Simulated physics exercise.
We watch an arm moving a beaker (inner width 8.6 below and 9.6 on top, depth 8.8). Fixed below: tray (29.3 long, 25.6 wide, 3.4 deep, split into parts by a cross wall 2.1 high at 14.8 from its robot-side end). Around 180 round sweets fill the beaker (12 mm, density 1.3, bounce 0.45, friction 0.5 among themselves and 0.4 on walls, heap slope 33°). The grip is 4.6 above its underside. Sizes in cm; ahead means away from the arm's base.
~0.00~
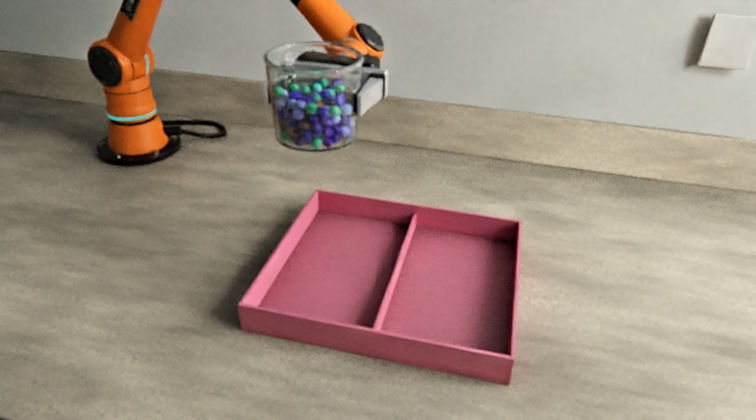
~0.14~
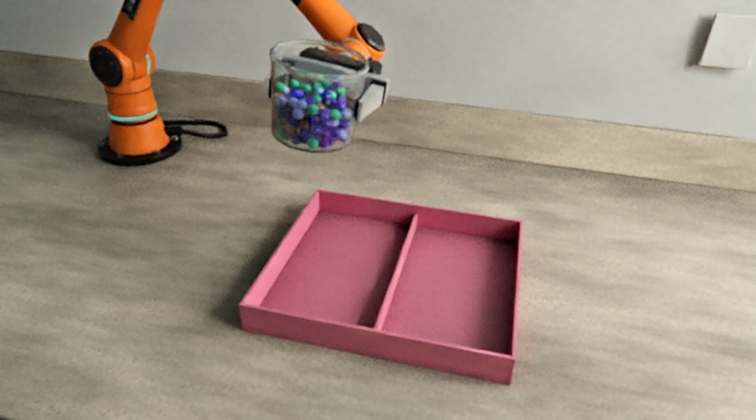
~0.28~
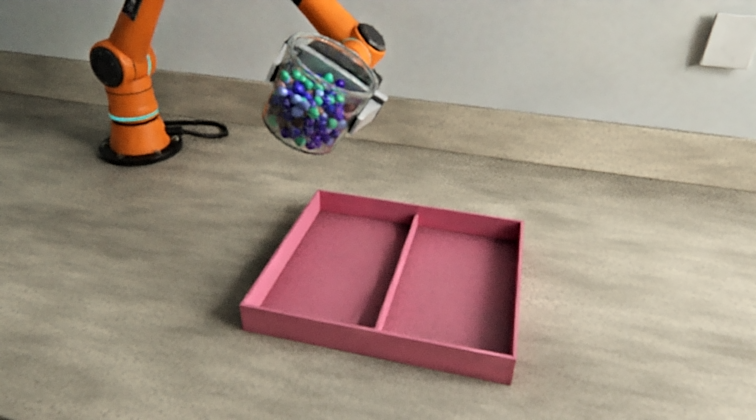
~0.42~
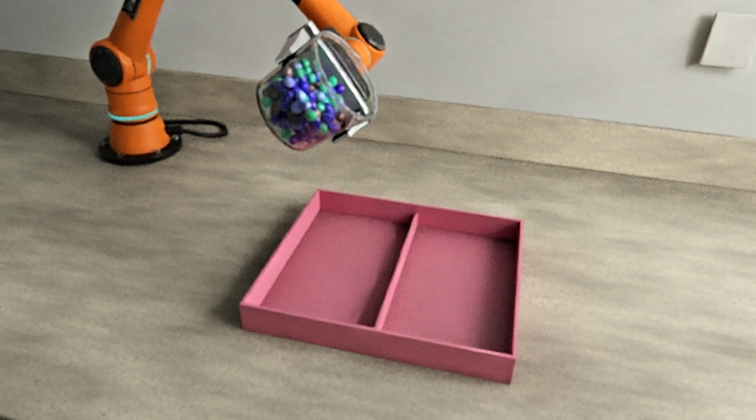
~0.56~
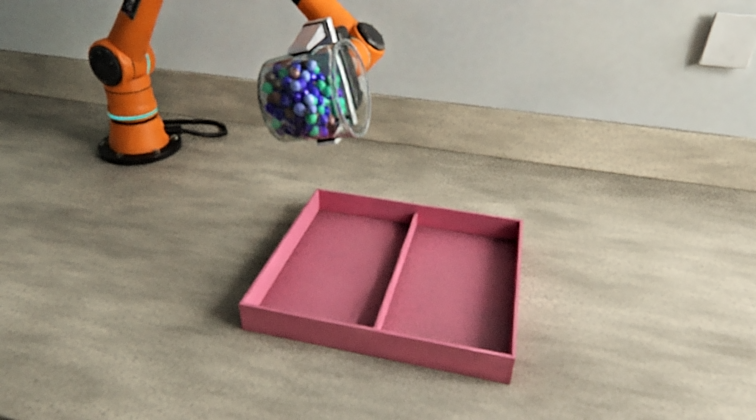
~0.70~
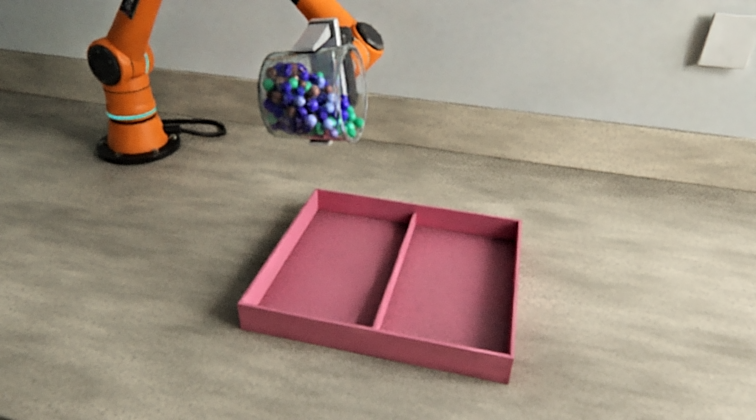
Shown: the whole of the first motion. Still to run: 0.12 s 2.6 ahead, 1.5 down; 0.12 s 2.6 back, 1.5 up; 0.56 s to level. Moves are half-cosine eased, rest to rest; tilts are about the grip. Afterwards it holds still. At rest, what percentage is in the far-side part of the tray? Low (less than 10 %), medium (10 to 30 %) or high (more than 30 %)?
In the far-side part of the tray the share is medium, 10 to 30 %.
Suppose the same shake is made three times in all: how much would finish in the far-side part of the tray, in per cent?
It would be near 30 per cent.
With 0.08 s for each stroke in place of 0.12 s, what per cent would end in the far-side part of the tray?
In that case some 30 per cent.
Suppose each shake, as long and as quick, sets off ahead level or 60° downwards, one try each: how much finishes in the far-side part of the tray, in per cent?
Some 25 and 5 per cent.
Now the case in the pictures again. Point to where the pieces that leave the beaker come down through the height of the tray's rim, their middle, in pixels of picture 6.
Around (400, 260).
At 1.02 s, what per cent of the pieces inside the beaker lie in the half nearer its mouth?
Roughly 50 per cent.
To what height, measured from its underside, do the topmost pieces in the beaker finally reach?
About 7.0 cm.
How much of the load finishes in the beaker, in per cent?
Roughly 75 per cent.
By 1.02 s, tilted 78° forward, highest piece 24 above the table; 145 in the beaker, 8 in the far-side part, 1 in the robot-side part, 30 in flight or on a rim.
By 1.34 s, tilted 15° forward, highest piece 27 above the table; 136 in the beaker, 28 in the far-side part, 19 in the robot-side part, 1 in flight or on a rim.
By 1.70 s, level, highest piece 26 above the table; 136 in the beaker, 29 in the far-side part, 19 in the robot-side part.
By 2.75 s, level, highest piece 26 above the table; 136 in the beaker, 29 in the far-side part, 19 in the robot-side part.
Final count, 136 in the beaker, 29 in the far-side part, 19 in the robot-side part. That is 16 % in the far-side part of the tray.
